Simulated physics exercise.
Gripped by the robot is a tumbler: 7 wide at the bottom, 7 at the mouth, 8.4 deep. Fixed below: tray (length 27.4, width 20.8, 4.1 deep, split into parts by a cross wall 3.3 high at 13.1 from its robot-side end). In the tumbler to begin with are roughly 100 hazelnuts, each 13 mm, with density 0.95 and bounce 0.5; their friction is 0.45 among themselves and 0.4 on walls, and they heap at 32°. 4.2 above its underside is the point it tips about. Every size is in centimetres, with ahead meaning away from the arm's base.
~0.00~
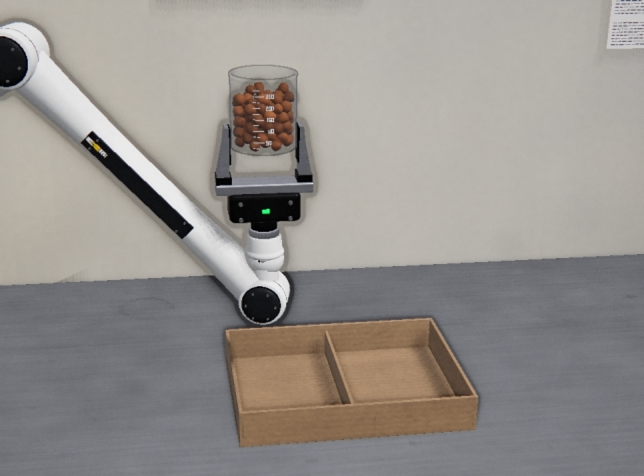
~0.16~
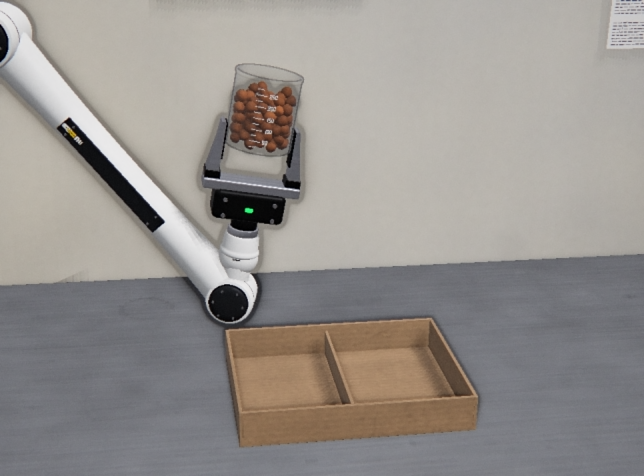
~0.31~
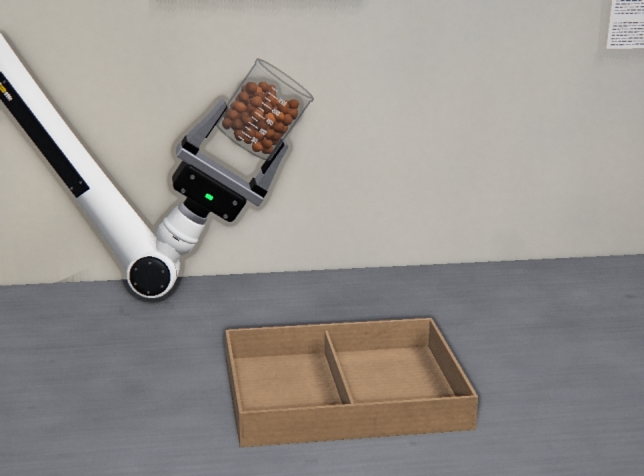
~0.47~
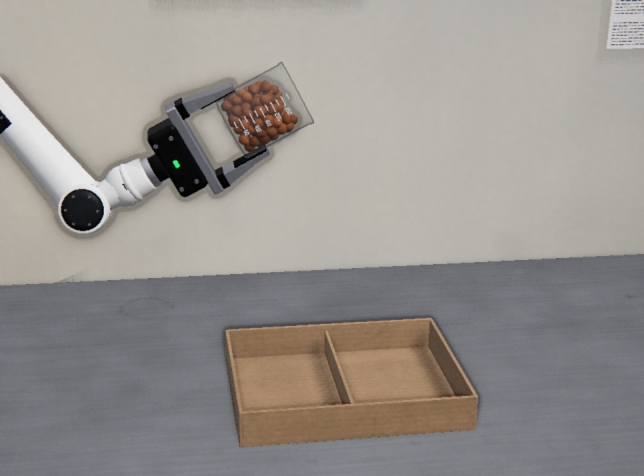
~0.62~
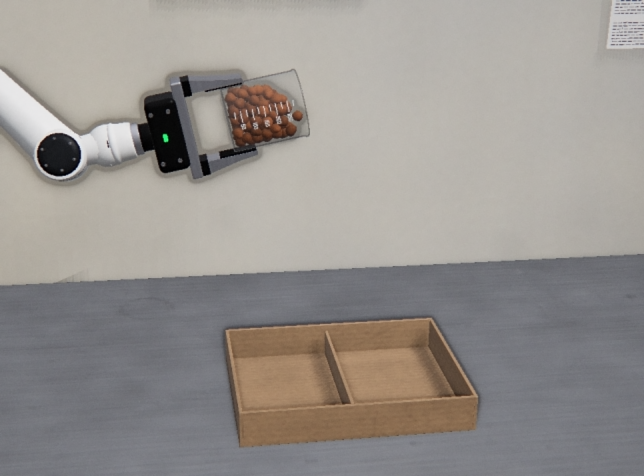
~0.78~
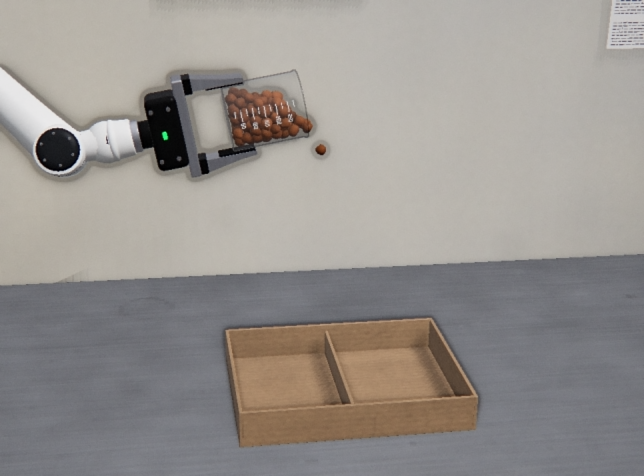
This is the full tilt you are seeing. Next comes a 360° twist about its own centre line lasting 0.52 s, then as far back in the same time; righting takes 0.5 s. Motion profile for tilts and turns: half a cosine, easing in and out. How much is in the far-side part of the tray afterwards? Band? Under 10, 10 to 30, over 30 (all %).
Band: 10 to 30 %.
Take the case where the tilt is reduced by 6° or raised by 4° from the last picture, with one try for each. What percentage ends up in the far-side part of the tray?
You'd get close to 10 per cent, then close to 25 per cent.
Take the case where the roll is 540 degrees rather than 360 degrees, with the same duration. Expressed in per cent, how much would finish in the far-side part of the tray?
That would come to close to 15 in a hundred.
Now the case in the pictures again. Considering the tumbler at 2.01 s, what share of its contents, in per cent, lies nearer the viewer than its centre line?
Reading: Roughly 60 percent.
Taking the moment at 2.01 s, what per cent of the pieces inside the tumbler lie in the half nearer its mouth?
Near 35 per cent lies in the mouth half.
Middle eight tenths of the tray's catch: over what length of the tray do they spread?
It spans something like 14 centimetres, give or take.
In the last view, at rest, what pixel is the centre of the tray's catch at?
Centre point: Close to (390, 377).
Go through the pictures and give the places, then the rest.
Tumbler middle at (263, 111), upright; upper third of the load around (262, 103), from x 235 to 290, top at y 90; 105 in the tumbler, in the first picture.
Tumbler middle at (263, 111), tipped 10°; upper third of the load around (262, 102), from x 235 to 290, top at y 90, in the second picture.
Tumbler middle at (263, 111), tipped 35°; upper third of the load around (258, 103), from x 225 to 295, top at y 85, in the third picture.
Tumbler middle at (263, 111), tipped 62°; upper third of the load around (257, 100), from x 225 to 290, top at y 85, in the fourth picture.
Tumbler middle at (263, 111), tipped 79°; upper third of the load around (252, 100), from x 230 to 295, top at y 90, in the fifth picture.
Tumbler middle at (263, 111), tipped 80°; upper third of the load around (250, 104), from x 230 to 320, top at y 95; 104 in the tumbler, 1 in flight or on a rim, in the sixth picture.
By 1.40 s, tipped 80°, highest piece 39 above the table; 89 in the tumbler, 7 in the far-side part, 2 in the robot-side part, 2 on the table or floor, 5 in flight or on a rim.
By 2.01 s, tipped 54°, highest piece 38 above the table; 76 in the tumbler, 14 in the far-side part, 5 on the table or floor, 3 in the robot-side part, 7 in flight or on a rim.
By 2.52 s, upright, highest piece 39 above the table; 76 in the tumbler, 20 in the far-side part, 5 on the table or floor, 4 in the robot-side part.
By 3.22 s, upright, highest piece 39 above the table; 76 in the tumbler, 20 in the far-side part, 5 on the table or floor, 4 in the robot-side part.
Final count, 76 in the tumbler, 20 in the far-side part, 5 on the table or floor, 4 in the robot-side part. That is 19 % in the far-side part of the tray.
